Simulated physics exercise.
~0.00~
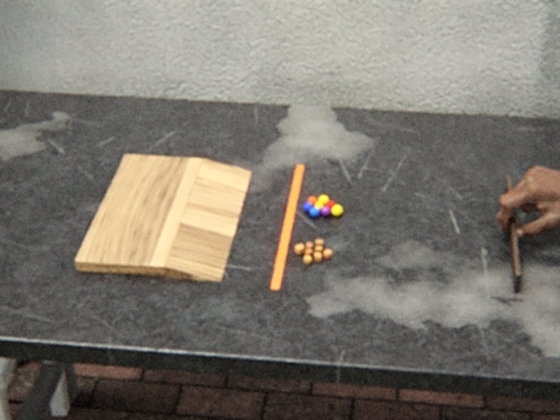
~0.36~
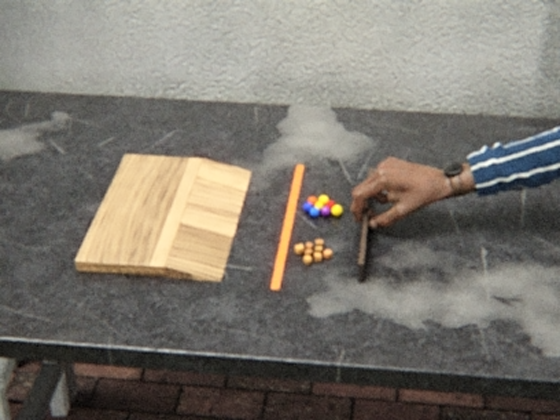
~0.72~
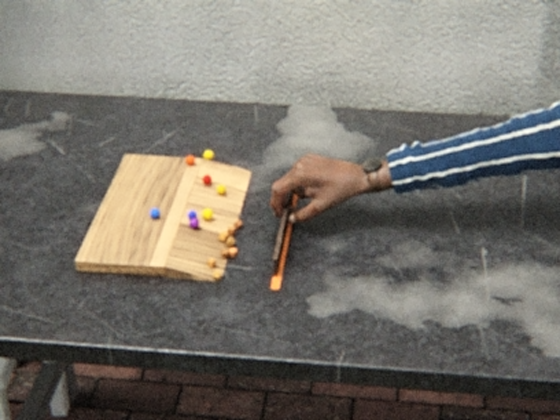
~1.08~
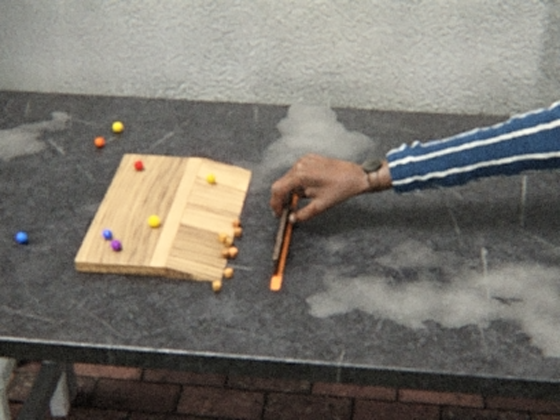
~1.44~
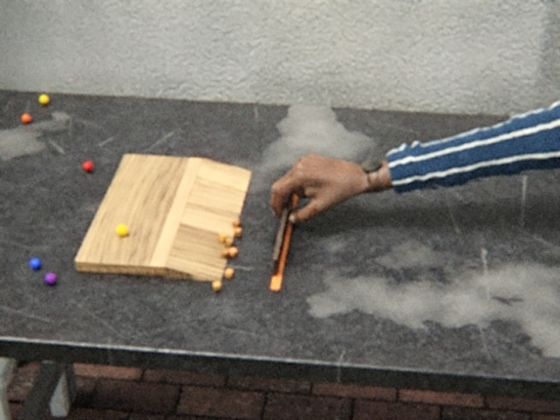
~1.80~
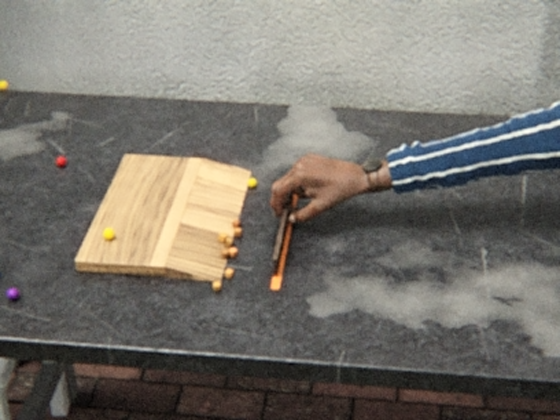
We see a hand sweep a dark strip left across a table to an orange strip and stop, sending colorful balls over a wooden ramp, most rolling off leftward, while small brown balls mostly halt at its lower right edge and one yellow ball rests nearby.
